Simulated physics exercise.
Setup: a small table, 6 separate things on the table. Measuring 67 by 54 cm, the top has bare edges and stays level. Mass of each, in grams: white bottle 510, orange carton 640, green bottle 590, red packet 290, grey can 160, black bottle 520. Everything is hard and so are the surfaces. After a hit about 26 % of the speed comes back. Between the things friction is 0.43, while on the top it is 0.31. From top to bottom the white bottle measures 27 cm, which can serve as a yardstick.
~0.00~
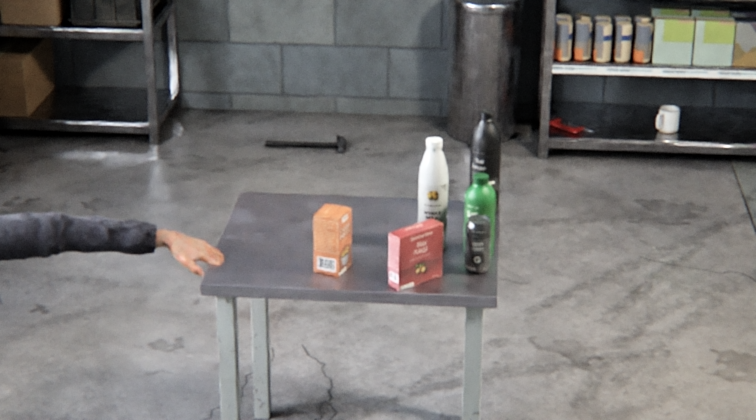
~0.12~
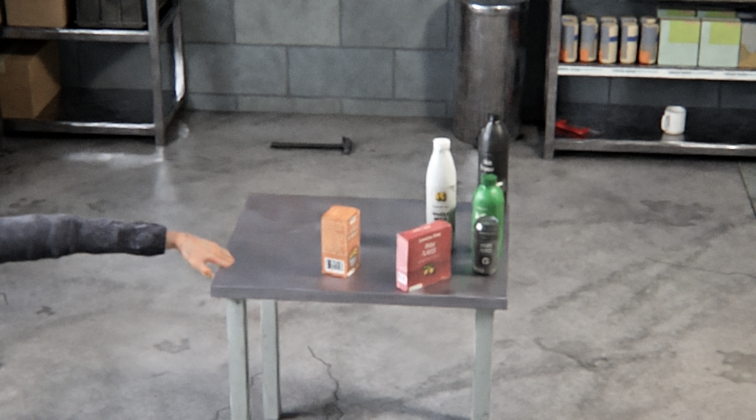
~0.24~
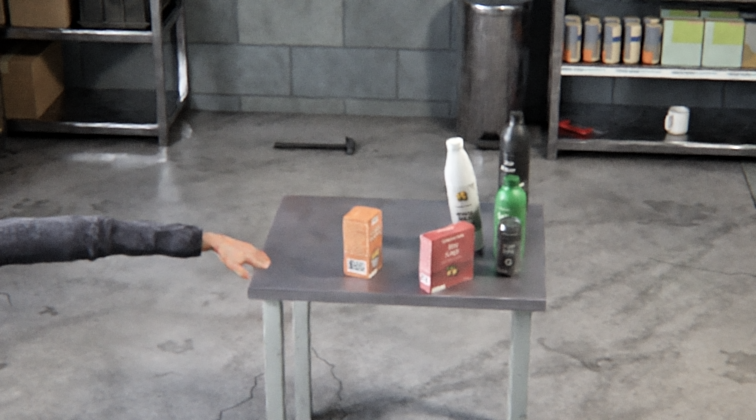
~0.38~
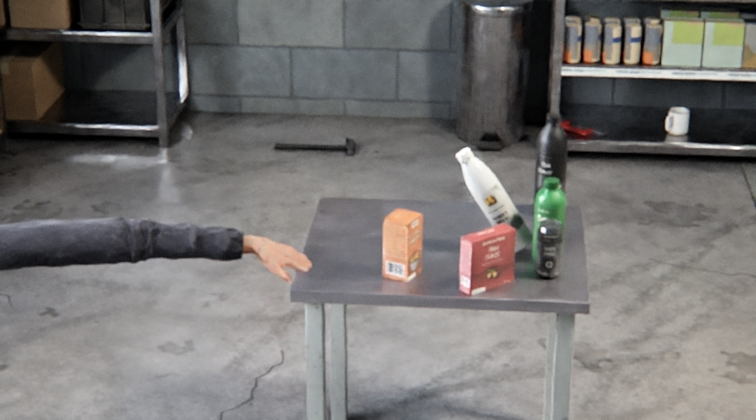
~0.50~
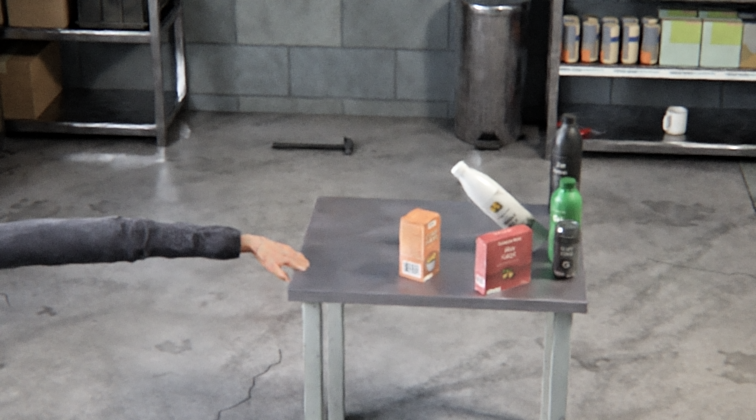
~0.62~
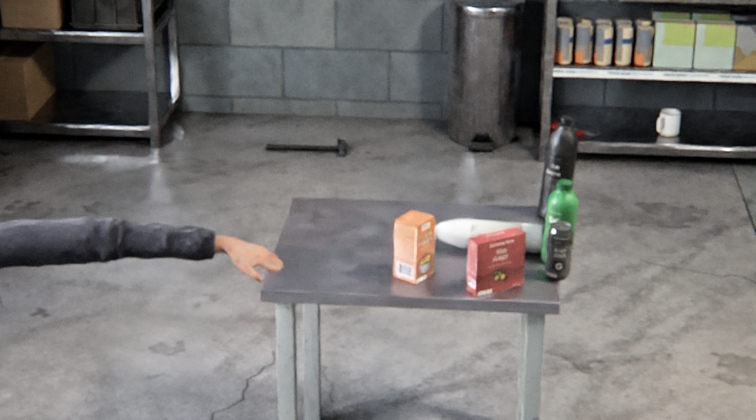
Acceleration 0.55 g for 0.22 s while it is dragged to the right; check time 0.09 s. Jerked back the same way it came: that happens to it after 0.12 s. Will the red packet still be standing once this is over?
Yes.
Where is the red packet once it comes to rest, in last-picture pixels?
Around (448, 260).
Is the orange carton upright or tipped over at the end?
In the last frame the orange carton remains up.
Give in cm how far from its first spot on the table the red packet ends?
Around 7 centimetres.
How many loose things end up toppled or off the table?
The tally is 4.
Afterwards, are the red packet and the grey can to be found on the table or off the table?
Red packet: In bounds; grey can: Out of bounds.
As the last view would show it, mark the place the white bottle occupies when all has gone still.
About (407, 232).
Around 0.72 s, table 4 cm from its start; grey can now off the table; red packet shifted 10 cm near (480, 261); white bottle on its side.
Around 0.92 s, red packet shifted 7 cm near (449, 260); white bottle on its side; orange carton shifted 9 cm.
Finally (1.7 s), off the table and tipped over, green bottle, grey can and black bottle; on their side or leaning hard on the table, white bottle; not toppled but over 5 cm from the start, orange carton and red packet. Final places as that camera would see them, red packet near (448, 260).
